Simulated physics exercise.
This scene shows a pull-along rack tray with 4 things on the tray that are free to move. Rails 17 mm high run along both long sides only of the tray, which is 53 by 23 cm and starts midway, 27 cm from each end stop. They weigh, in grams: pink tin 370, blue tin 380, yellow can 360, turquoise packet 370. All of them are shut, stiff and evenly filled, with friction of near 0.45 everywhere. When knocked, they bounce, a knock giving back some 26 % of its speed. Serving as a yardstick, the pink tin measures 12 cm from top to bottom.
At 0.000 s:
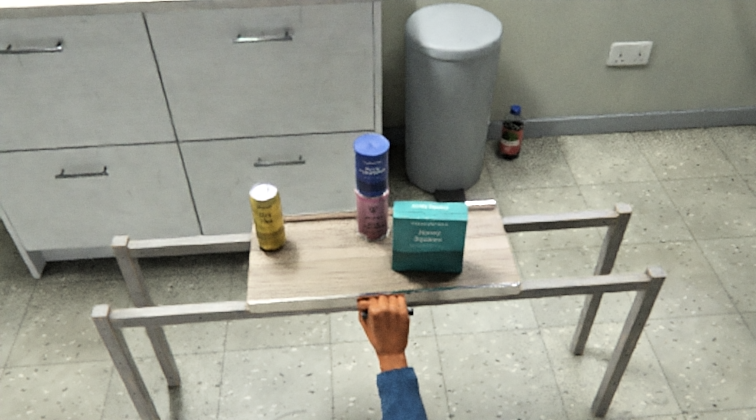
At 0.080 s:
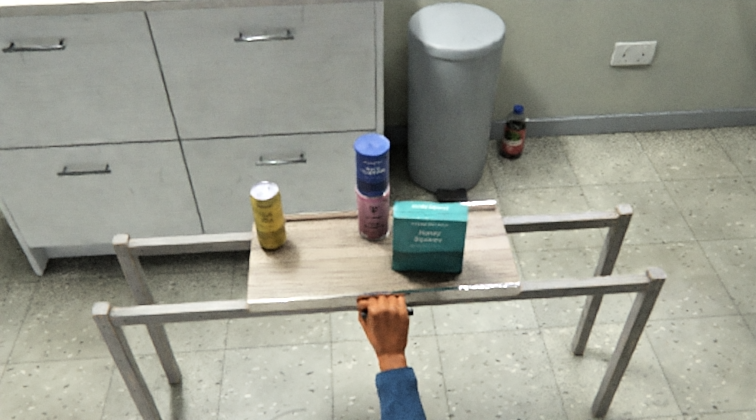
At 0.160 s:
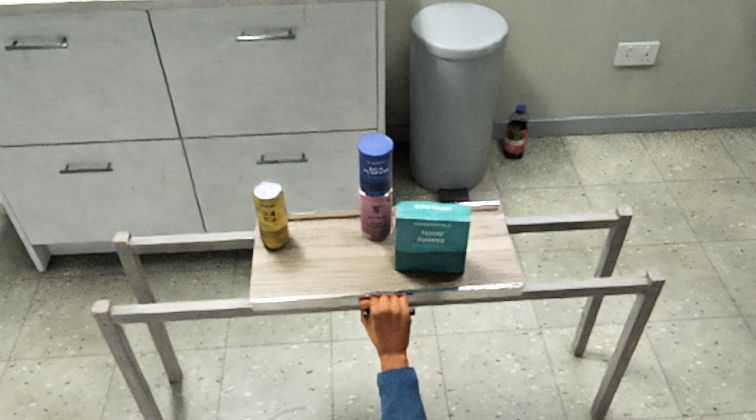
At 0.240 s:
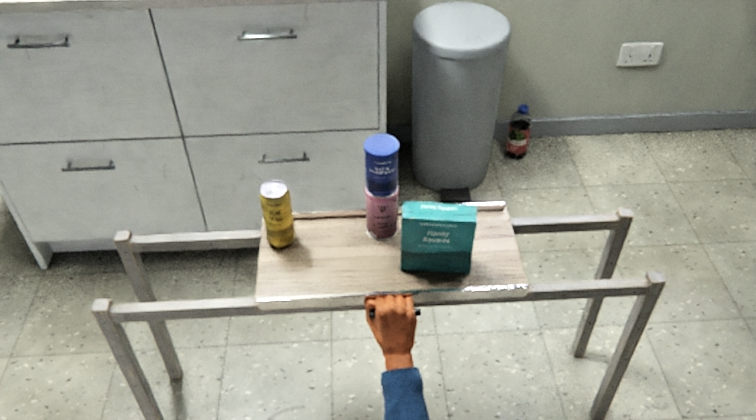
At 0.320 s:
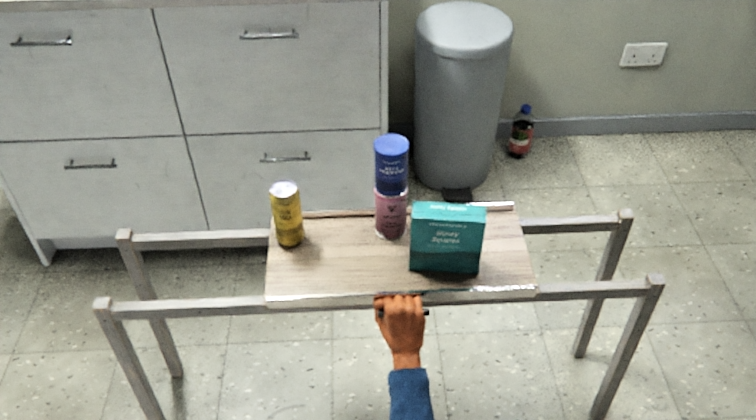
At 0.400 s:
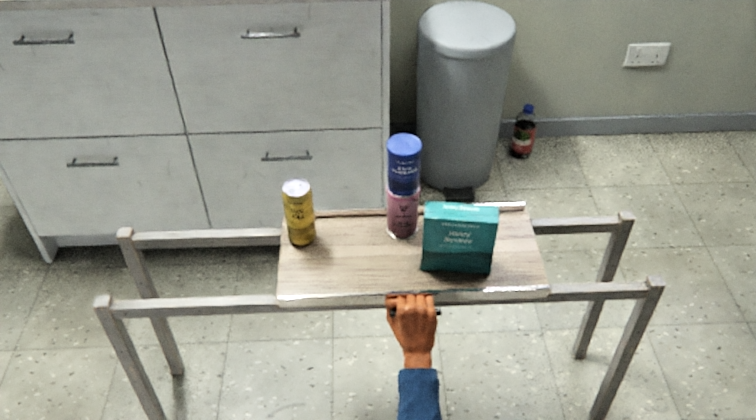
A wooden tray on a metal rack slides slowly to the right, drawn by a hand in a blue sleeve, in a room with pale drawers, seen from above and in front. On it stand a yellow can at left, a blue tin stacked on a pink tin, and a turquoise packet at right, before a grey bin. The items ride along upright while the view drifts slightly.
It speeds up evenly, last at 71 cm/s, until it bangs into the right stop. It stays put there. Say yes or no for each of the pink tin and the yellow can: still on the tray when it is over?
Pink tin - yes; yellow can - yes.
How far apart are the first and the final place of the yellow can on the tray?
3 cm.
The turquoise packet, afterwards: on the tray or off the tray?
When everything stops, the turquoise packet is still in bounds.
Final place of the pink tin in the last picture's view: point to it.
The resting point is around (552, 212).
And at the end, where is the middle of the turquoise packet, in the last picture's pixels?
End point: Approx. (586, 234).
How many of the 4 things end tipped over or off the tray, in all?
2.
Around 0.90 s, tray 27 cm right; pink tin at 16° to upright near (516, 202); yellow can at 9° to upright near (420, 208); blue tin at 16° to upright.
Around 1.20 s, tray 27 cm right; pink tin on its side near (552, 212); yellow can at 13° to upright near (423, 207); blue tin on its side.
Around 1.70 s, tray 27 cm right; blue tin now off the tray; pink tin on its side near (552, 212); yellow can shifted 3 cm near (413, 209).
Finally (2.3 s), off the tray, blue tin; on their side or leaning hard on the tray, pink tin; the other 2 still in place (within 5 cm). In the last view, pink tin near (552, 212), yellow can near (415, 209).
